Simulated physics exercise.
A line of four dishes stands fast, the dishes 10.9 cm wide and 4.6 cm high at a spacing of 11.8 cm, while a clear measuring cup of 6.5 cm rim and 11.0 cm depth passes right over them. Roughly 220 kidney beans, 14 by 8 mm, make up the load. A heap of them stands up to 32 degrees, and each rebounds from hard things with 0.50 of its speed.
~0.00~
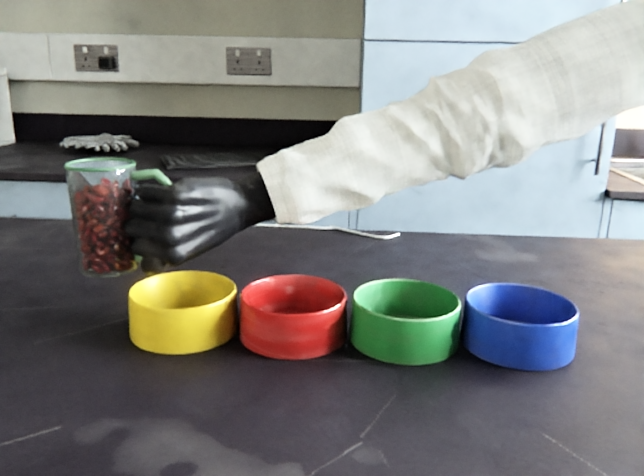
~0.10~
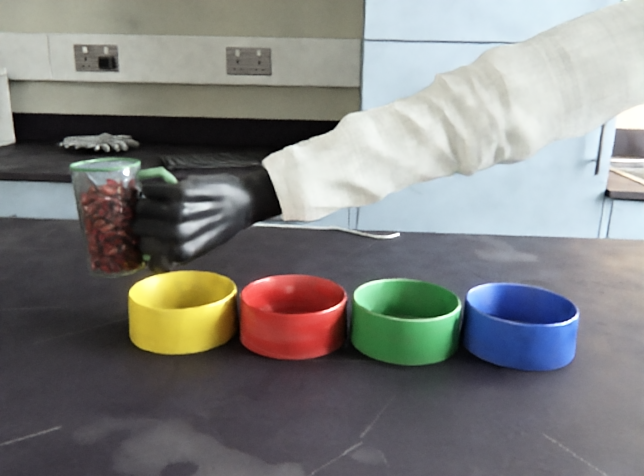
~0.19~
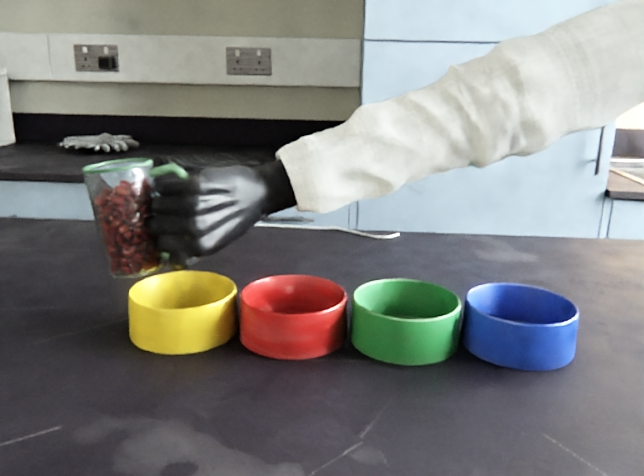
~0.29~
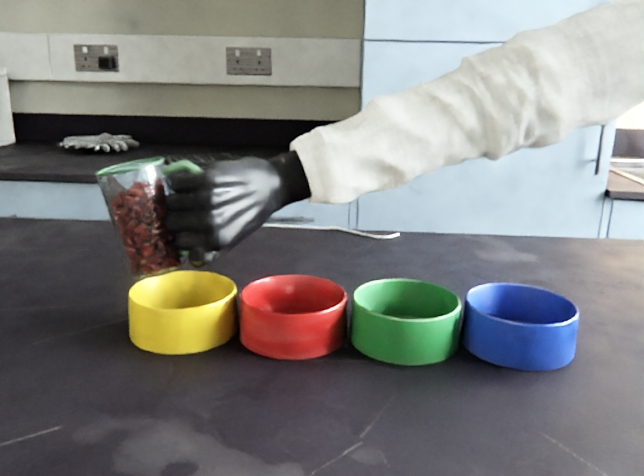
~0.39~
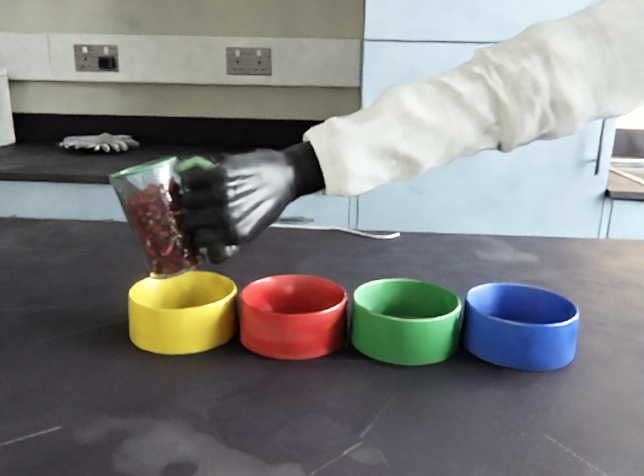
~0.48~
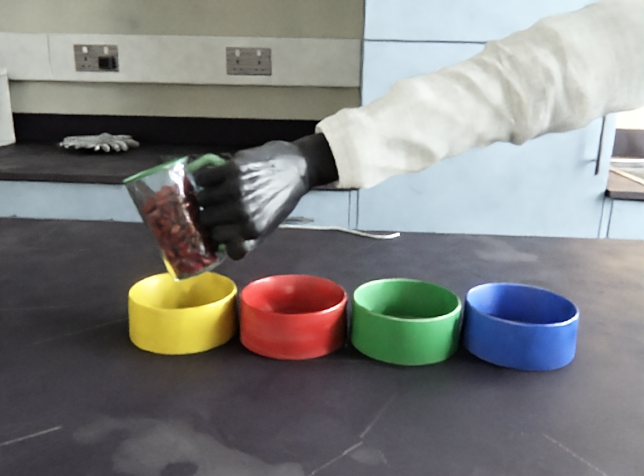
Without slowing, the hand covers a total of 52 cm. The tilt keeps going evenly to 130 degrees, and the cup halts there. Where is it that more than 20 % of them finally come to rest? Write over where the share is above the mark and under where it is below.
Red: Under; blue: Over; green: Over; yellow: Under; counter: Under.
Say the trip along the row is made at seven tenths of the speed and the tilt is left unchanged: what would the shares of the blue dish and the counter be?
In that case: Blue 0, and counter 10.
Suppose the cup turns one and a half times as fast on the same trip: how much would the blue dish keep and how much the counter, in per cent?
Shares: Blue 0, counter 10.
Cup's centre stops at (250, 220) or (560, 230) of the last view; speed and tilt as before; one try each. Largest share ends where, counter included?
The biggest share goes to yellow first, then to blue.
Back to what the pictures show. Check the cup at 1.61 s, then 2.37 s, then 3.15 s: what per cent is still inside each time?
In order, near 100 %, 70 % and 0 %.
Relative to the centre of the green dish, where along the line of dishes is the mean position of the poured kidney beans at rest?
It ends up around 6 cm from that dish's centre, over to the right.
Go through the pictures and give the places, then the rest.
The first frame shows cup at (105, 217), tilt 0 degrees, lip at (69, 163), moved 0.0 cm; middle of the pieces at (103, 225); yellow dish at (183, 290); red dish at (294, 294); green dish at (406, 298); blue dish at (521, 303).
The second frame shows cup at (112, 217), tilt 2 degrees, lip at (74, 165), moved 0.7 cm; middle of the pieces at (110, 225).
The third frame shows cup at (128, 218), tilt 7 degrees, lip at (87, 168), moved 2.4 cm; middle of the pieces at (126, 226).
The fourth frame shows cup at (145, 218), tilt 11 degrees, lip at (100, 172), moved 4.1 cm; middle of the pieces at (143, 227).
The fifth frame shows cup at (161, 219), tilt 16 degrees, lip at (113, 176), moved 5.9 cm; middle of the pieces at (161, 228).
The sixth frame shows cup at (178, 220), tilt 21 degrees, lip at (127, 180), moved 7.6 cm; middle of the pieces at (178, 229); yellow dish at (183, 290); red dish at (294, 294); green dish at (406, 298); blue dish at (521, 303). The cup turns about 50 degrees a second and travels 18 cm a second.
After 1.61 s, tilt 78 degrees; cup holds 100 %.
Then, at 2.37 s, tilt 116 degrees; cup holds 70 %, green 30 %.
Then, at 3.15 s, tilt 130 degrees; cup holds 0 %, blue 55 %, green 40 %.
At rest (3.5 s), red 0 %, blue 55 %, green 40 %, yellow 0 %, counter 10 %.
